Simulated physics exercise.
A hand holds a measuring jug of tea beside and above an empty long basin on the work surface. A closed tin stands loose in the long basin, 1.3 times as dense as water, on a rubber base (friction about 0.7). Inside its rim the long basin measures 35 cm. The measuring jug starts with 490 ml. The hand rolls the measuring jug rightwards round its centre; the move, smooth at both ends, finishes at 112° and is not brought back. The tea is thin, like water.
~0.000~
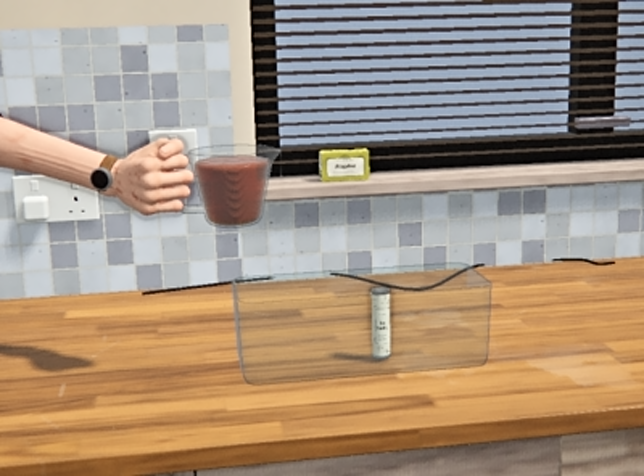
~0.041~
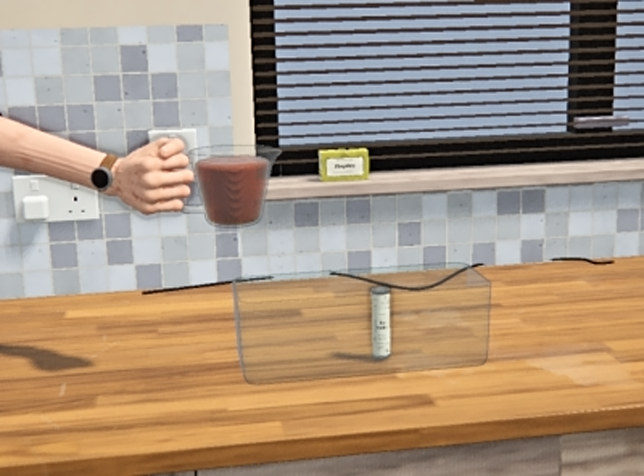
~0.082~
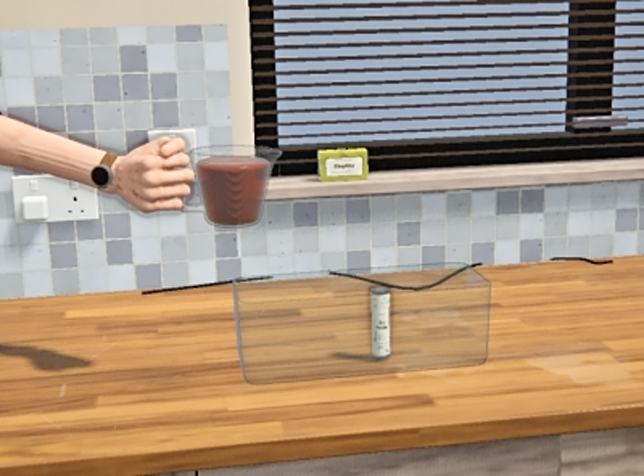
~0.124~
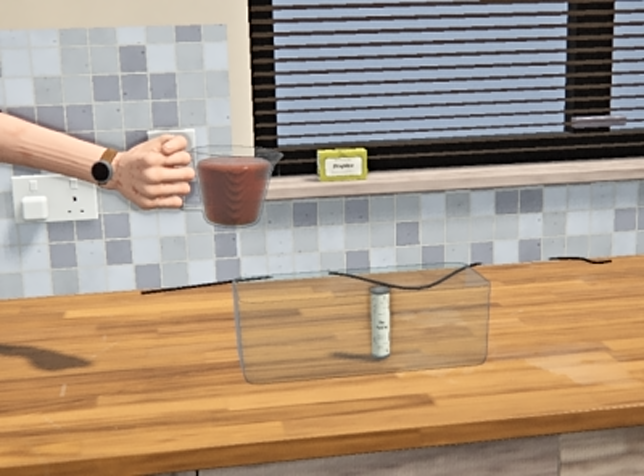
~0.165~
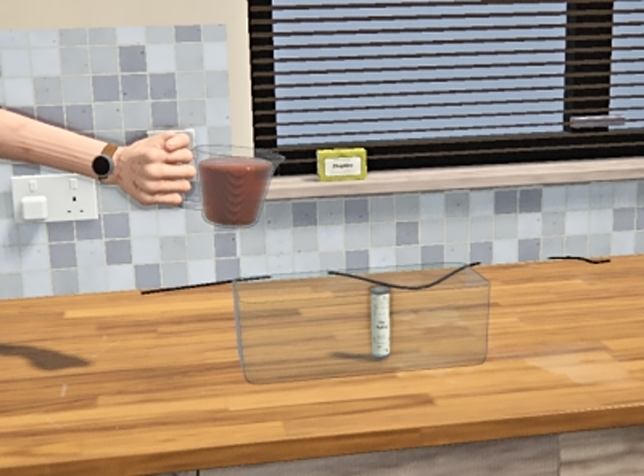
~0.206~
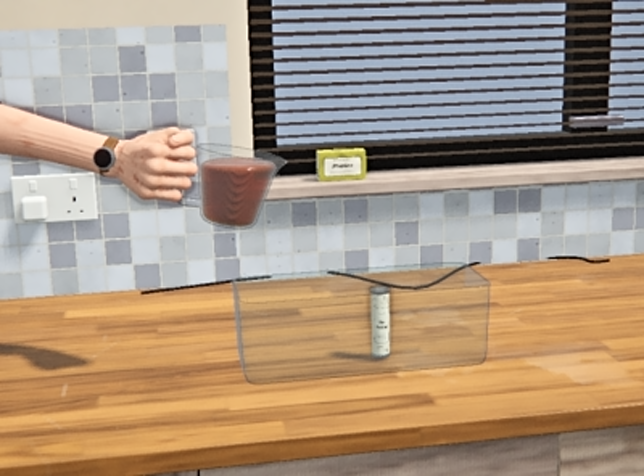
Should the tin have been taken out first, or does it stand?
It keeps standing.
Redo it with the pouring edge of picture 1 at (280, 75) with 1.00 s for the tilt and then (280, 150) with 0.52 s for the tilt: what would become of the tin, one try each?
First it keeps standing; then it keeps standing.
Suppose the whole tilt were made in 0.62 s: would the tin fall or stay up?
The tin remains upright.
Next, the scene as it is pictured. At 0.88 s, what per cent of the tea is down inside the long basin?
About 82 per cent.
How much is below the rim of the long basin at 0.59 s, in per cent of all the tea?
About 10 per cent.
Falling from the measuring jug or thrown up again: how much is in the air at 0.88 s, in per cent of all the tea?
Some 12 per cent.
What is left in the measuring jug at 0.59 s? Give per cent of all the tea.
Near 62 in a hundred.
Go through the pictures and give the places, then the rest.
Tilt 0°; pouring edge (281, 150); surface from (194, 163) to (270, 159); the long basin's rim runs from (235, 292) to (479, 275); the tin's top is at (380, 293), in the first frame.
Tilt 0°; pouring edge (281, 150); surface from (194, 163) to (270, 160), in the second frame.
Tilt 2°; pouring edge (282, 151); surface from (194, 163) to (271, 160), in the third frame.
Tilt 4°; pouring edge (283, 154); surface from (195, 163) to (271, 161), in the fourth frame.
Tilt 7°; pouring edge (285, 157); surface from (197, 162) to (273, 162), in the fifth frame.
Tilt 11°; pouring edge (287, 161); surface from (200, 164) to (276, 162), in the sixth frame.
By 0.59 s the tilt is 72° and 63 per cent is still to pour; the tin stands where it began.
By 0.88 s the tilt is 108° and 6 per cent is still to pour; the tin stands where it began.
By 1.18 s the tilt is 112° and 0 per cent is still to pour; the tin stands where it began.
By 1.50 s the tilt is 112° and 0 per cent is still to pour; the tin stands where it began.
At rest the tin stands where it began.
